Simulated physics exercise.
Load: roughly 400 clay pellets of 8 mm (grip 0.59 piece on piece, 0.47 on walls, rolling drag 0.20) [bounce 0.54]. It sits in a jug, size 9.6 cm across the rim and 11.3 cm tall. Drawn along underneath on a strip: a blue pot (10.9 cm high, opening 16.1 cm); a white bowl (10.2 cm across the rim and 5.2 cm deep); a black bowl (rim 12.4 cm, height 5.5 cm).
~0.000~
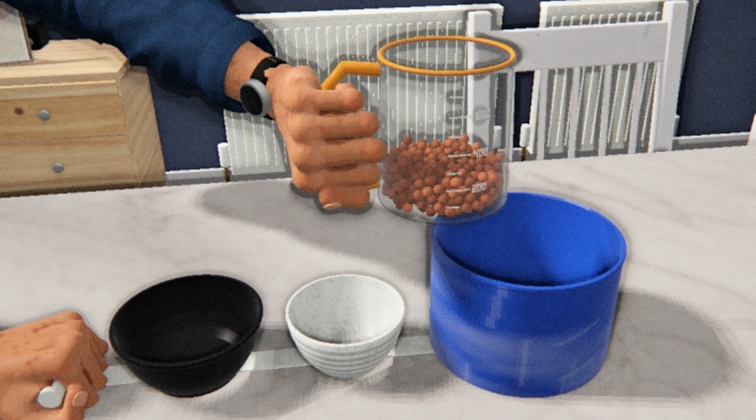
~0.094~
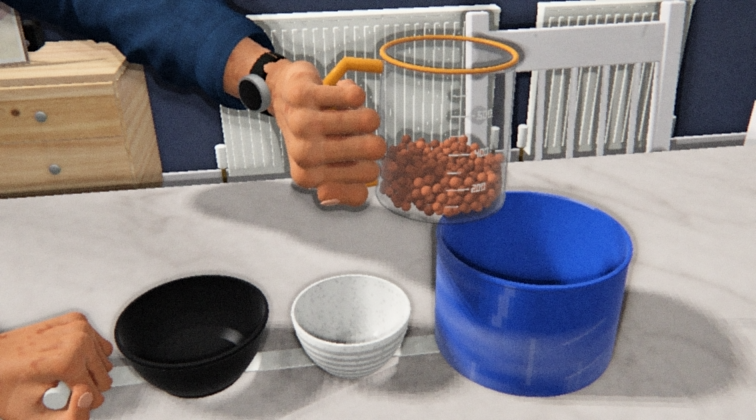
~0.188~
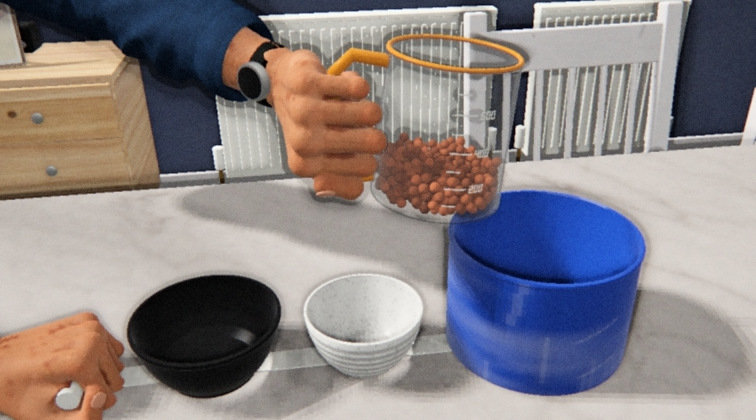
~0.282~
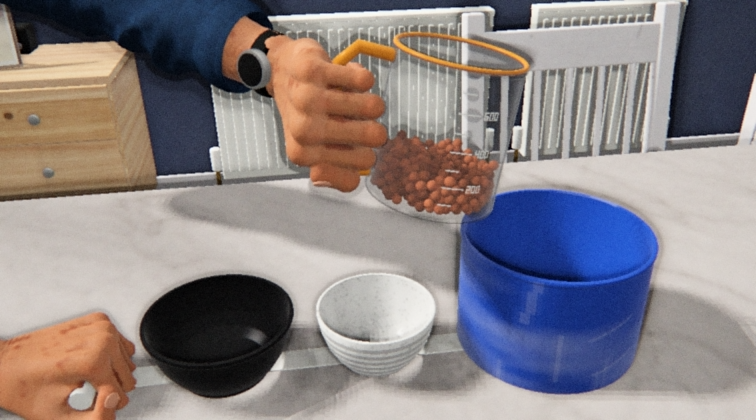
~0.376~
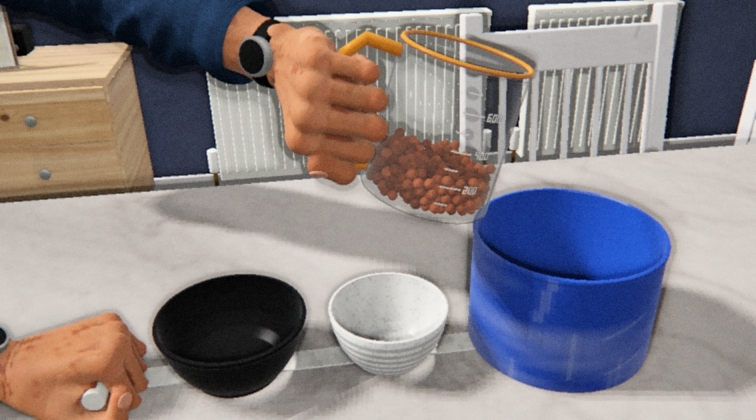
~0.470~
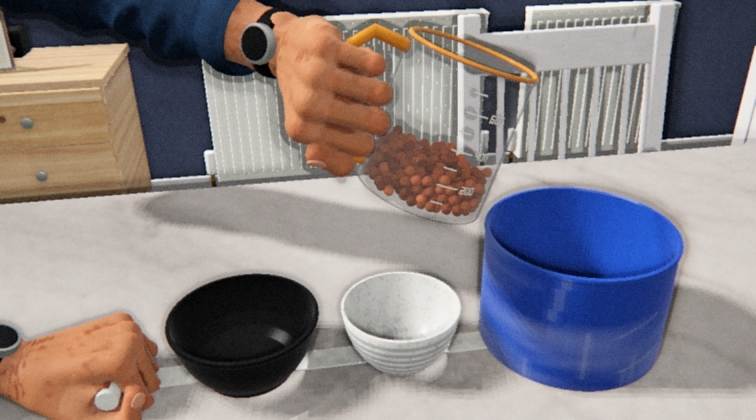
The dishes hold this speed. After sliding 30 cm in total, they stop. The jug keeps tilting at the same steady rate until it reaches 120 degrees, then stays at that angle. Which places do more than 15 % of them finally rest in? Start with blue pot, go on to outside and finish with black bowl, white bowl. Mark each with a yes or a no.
Marks: Blue pot no, outside everything no, black bowl yes, white bowl no.
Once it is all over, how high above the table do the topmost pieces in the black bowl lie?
4.0 cm, give or take.
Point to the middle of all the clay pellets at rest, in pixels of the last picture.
Centre, last frame: Approx. (526, 320) px.
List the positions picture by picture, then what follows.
The first frame shows jug at (445, 98); tilt 0 degrees; dishes slid 0.0 cm; lip at (510, 51); top of the load at (449, 143); blue pot at (526, 234); white bowl at (345, 308); black bowl at (188, 315).
The second frame shows jug at (446, 97); tilt 2 degrees; dishes slid 0.5 cm; lip at (512, 52); top of the load at (448, 144).
The third frame shows jug at (449, 94); tilt 6 degrees; dishes slid 1.6 cm; low side right; lip at (518, 57); top of the load at (432, 144).
The fourth frame shows jug at (452, 92); tilt 11 degrees; dishes slid 2.7 cm; low side right; lip at (523, 62); top of the load at (448, 143).
The fifth frame shows jug at (456, 90); tilt 16 degrees; dishes slid 3.8 cm; low side right; lip at (527, 67); top of the load at (405, 140).
The sixth frame shows jug at (460, 88); tilt 21 degrees; dishes slid 4.9 cm; low side right; lip at (531, 73); top of the load at (410, 138); blue pot at (581, 228); white bowl at (401, 304); black bowl at (243, 314). It turns about 50 degrees a second.
After 1.24 s, tilt 59 degrees; jug 100 %; middle of all pieces on or above the table near (404, 159).
After 1.88 s, tilt 91 degrees; jug 100 %; middle of all pieces on or above the table near (400, 149).
After 2.48 s, tilt 120 degrees; jug 70 %, black bowl 15 %, in the air 15 %; middle of all pieces on or above the table near (451, 196).
After 3.04 s, tilt 120 degrees; black bowl 95 %, in the air 5 %; middle of all pieces on or above the table near (524, 313).
In the end, at 3.6 s, jug 0 %, black bowl 100 %, white bowl 0 %, outside 0 %, blue pot 0 %.
